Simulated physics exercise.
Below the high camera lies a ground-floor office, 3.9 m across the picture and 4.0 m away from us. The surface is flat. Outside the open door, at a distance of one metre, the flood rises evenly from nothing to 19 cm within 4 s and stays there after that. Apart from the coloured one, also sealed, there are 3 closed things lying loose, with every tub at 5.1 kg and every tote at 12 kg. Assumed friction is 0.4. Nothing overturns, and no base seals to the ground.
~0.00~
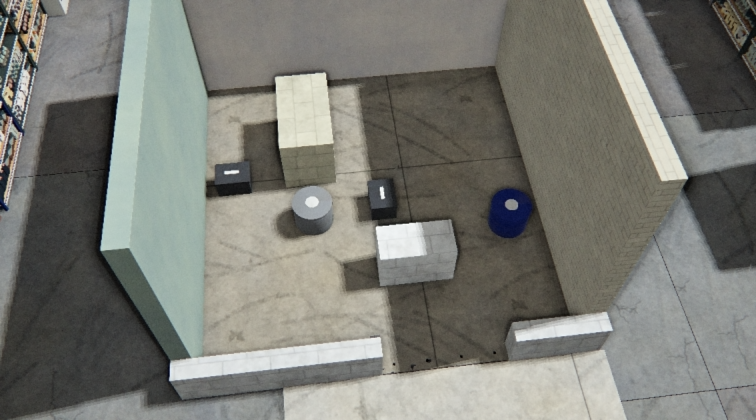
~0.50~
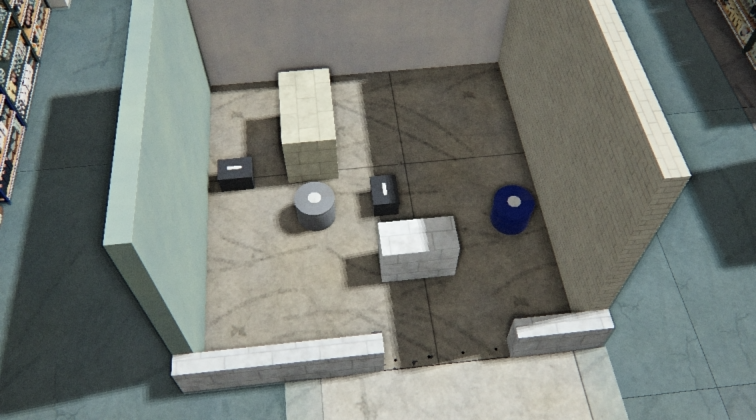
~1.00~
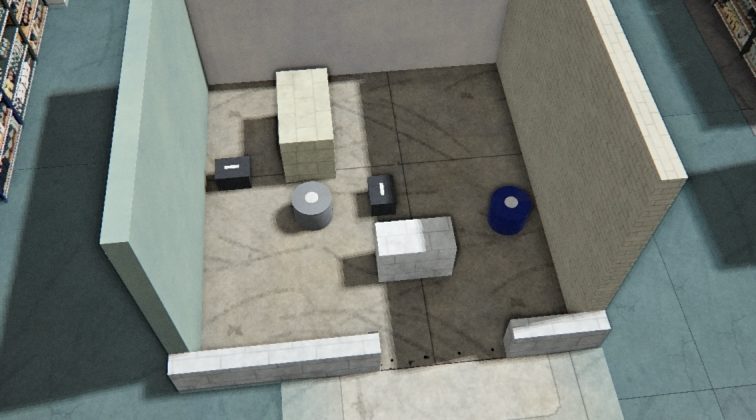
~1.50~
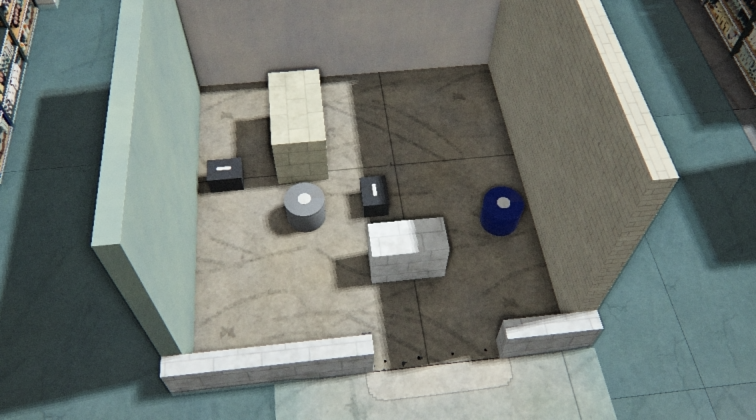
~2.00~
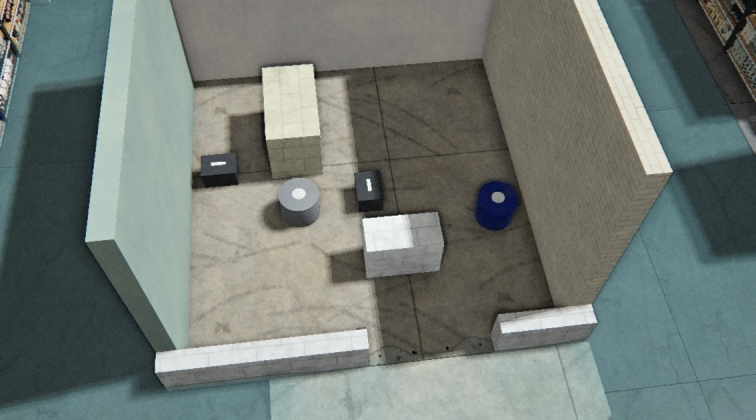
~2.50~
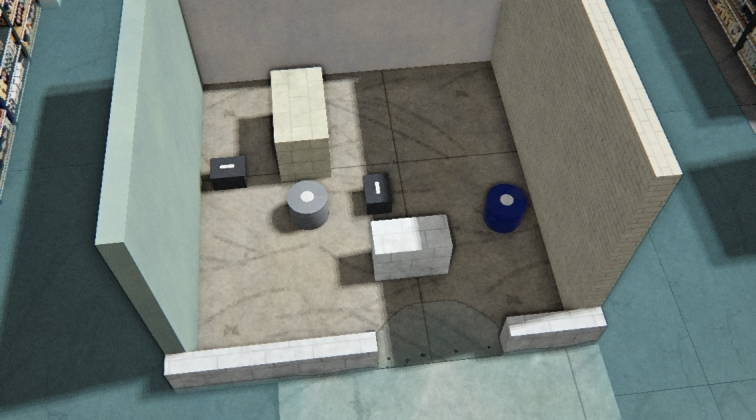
The clip shows a high view of an open-fronted room as the grey ground outside turns blue-green and a thin sheet of water creeps through the doorway, while the blue tub, grey tub and two dark boxes stay still.
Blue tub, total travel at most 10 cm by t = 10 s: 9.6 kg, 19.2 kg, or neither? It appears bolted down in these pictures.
Neither.
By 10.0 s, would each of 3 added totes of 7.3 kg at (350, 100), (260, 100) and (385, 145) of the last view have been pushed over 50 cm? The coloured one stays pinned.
In that order: Less, under, less.
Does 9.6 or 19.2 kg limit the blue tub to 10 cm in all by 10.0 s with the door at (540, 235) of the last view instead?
Answer: No option succeeds.
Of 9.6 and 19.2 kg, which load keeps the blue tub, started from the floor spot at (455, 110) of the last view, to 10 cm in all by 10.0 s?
Looking at the loads, only the heavier keeps it.
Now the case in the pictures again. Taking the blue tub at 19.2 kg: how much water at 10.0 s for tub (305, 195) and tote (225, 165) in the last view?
About 5 and 5 cm.
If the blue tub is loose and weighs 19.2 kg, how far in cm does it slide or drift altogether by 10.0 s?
Close to 80 cm, all told.
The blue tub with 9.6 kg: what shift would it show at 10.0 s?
250 cm.
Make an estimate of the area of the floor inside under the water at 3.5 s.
Close to 1.5 m2, I'd say.
After 3.5 s the blue tub would be 0 cm from its start with 9.6 kg and 0 cm from its start with 19.2 kg; 0 cm of water round it then.
After 4.5 s the blue tub would be 4 cm from its start with 9.6 kg and 0 cm from its start with 19.2 kg; 5 cm of water round it then.
After 7.0 s the blue tub would be 178 cm from its start with 9.6 kg and 51 cm from its start with 19.2 kg; 6 cm of water round it then.
After 10.0 s the blue tub would be 267 cm from its start with 9.6 kg and 71 cm from its start with 19.2 kg; 6 cm of water round it then.
